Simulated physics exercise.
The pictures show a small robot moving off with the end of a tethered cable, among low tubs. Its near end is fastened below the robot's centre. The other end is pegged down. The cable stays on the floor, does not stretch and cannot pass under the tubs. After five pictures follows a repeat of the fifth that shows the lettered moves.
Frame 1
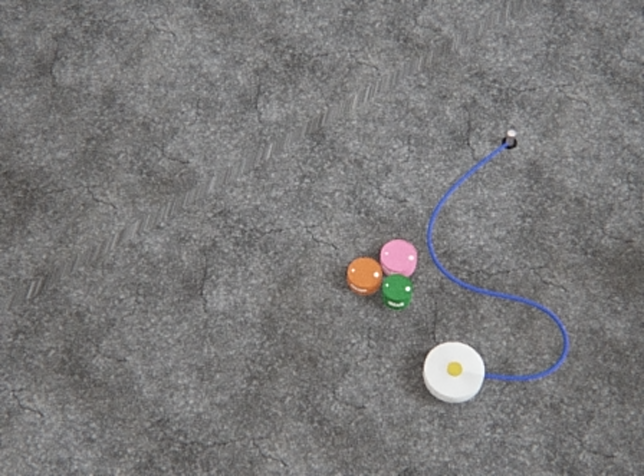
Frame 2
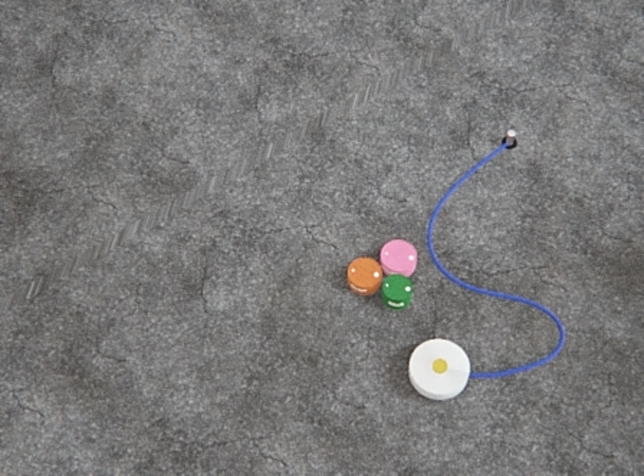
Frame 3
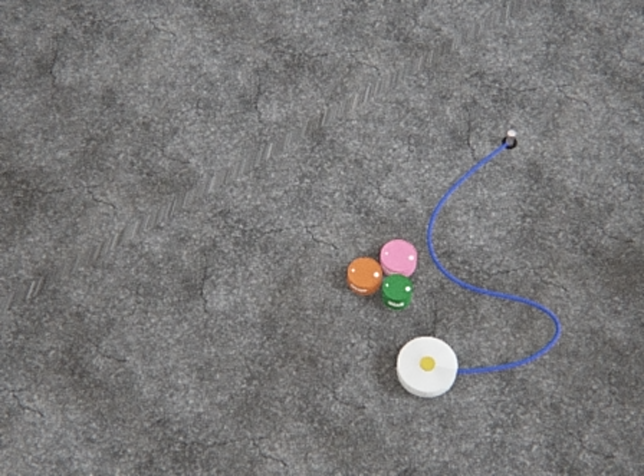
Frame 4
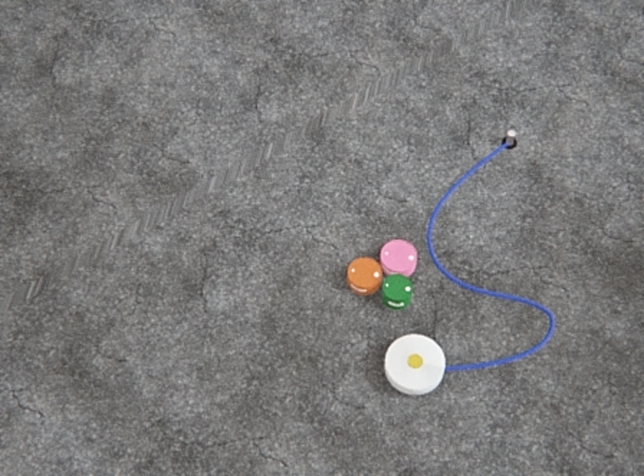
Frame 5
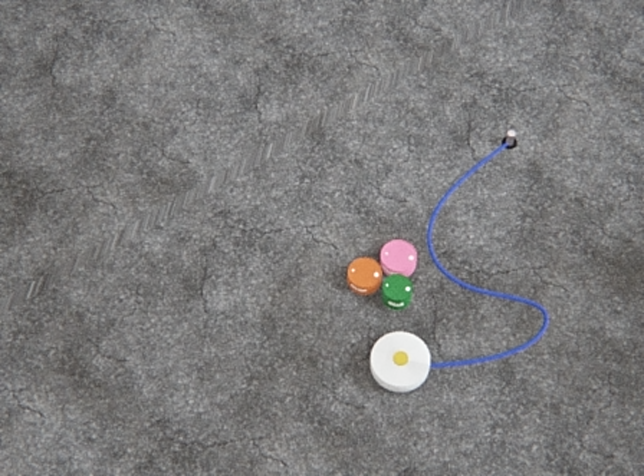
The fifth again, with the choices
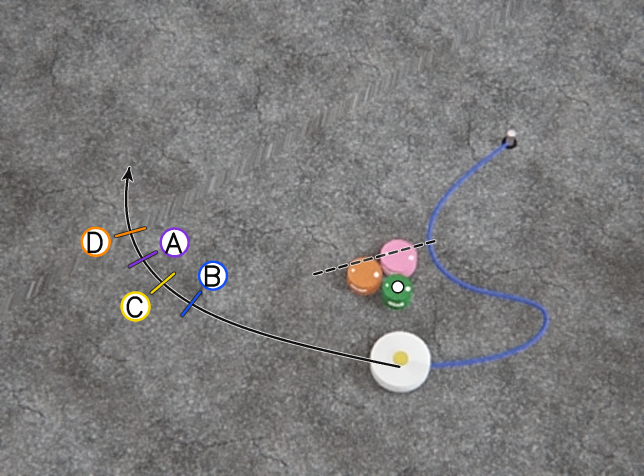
White round robot trailing a curving blue cable pegged at its far end, gliding slowly left below three small colourful tubs.
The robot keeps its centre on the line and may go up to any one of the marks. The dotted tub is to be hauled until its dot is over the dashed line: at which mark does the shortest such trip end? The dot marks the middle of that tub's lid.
Mark D.
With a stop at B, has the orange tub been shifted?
No.
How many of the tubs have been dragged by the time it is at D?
Three.
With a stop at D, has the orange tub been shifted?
By then, yes.
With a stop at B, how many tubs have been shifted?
By then, none.
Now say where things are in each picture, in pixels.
In the first picture, peg (511, 138); orange tub (365, 276); pink tub (398, 259).
In the second picture, robot (439, 370); green tub (397, 292).
In the third picture, robot (427, 368); orange tub (365, 276).
In the fourth picture, robot (415, 365); green tub (397, 292).
In the fifth picture, robot (400, 363); orange tub (365, 276); pink tub (398, 259); green tub (397, 292).
On the marked copy, A at (143, 259); B at (191, 304); C at (163, 283); D at (131, 232); the dashed line at (374, 258); the route from (399, 367) via (199, 308) to (129, 168); the white dot at (398, 287).
With D. Early on, robot (286, 336); green tub (397, 292).
Further on, robot (181, 293); green tub (397, 292).
At the end, robot (129, 227); orange tub (337, 257); pink tub (397, 244); green tub (369, 256); the dot on the green tub is over the dashed line.
As for the rest, A leaves the dotted tub short, at (383, 275); B leaves the dotted tub short, at (397, 292); C leaves the dotted tub short, at (397, 292).
